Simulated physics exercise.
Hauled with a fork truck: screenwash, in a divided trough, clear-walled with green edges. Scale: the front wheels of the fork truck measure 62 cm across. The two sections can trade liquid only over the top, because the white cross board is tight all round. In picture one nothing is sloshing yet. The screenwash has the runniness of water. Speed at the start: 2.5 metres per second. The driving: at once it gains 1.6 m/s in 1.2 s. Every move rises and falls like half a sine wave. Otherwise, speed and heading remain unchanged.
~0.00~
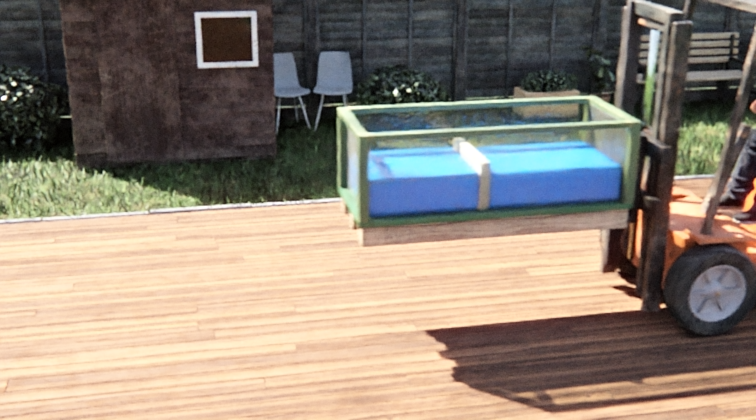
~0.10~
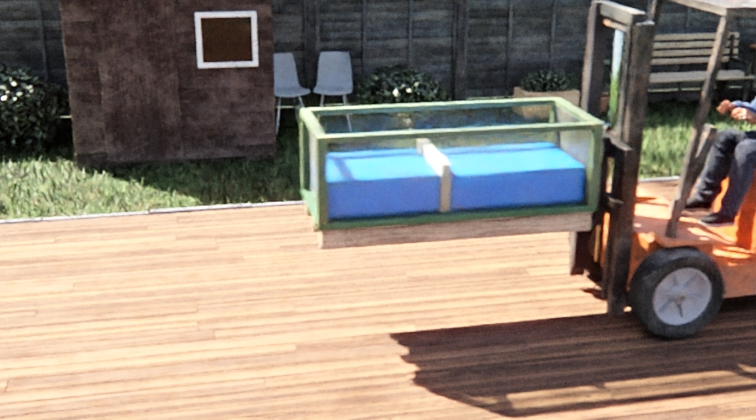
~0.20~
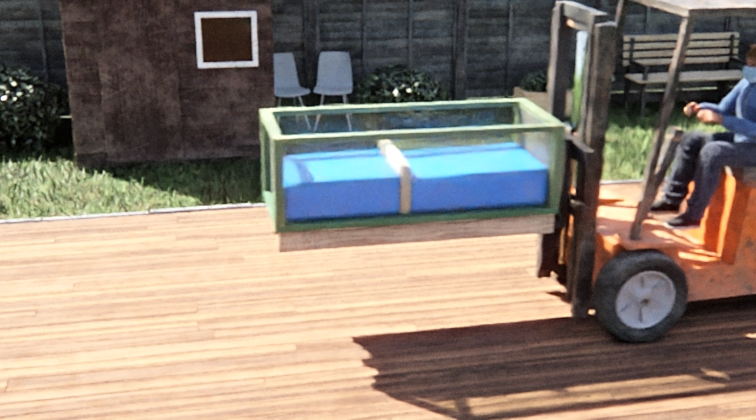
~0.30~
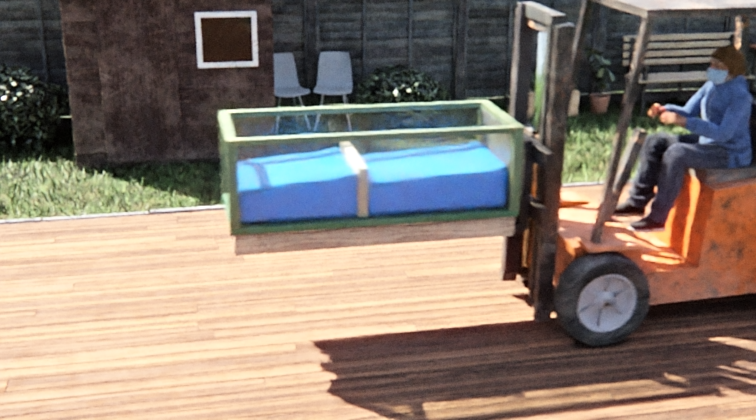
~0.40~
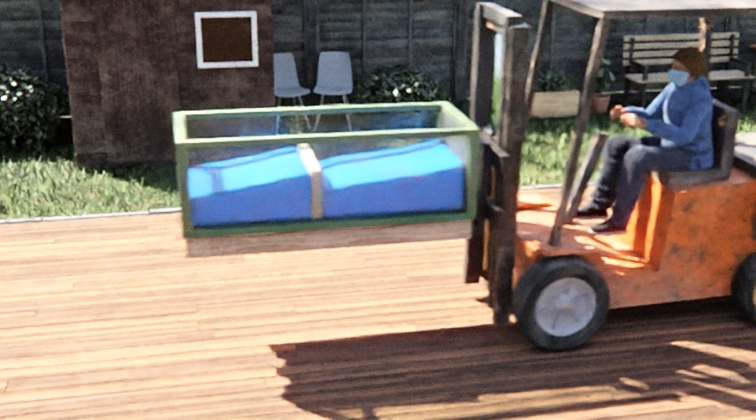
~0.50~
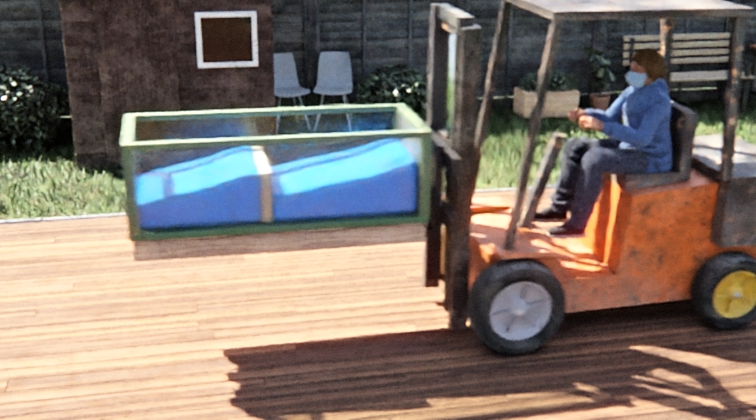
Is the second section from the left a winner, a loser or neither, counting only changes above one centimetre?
Its level does not move.
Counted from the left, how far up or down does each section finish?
From the left they end at 0 and 0.
Then, 0.90 s in, left to right it is 24, 25 cm deep.
Then, 1.30 s in, left to right it is 24, 25 cm deep.
Then, 1.80 s in, left to right it is 24, 25 cm deep.
Then, 4.18 s in, left to right it is 25, 24 cm deep.
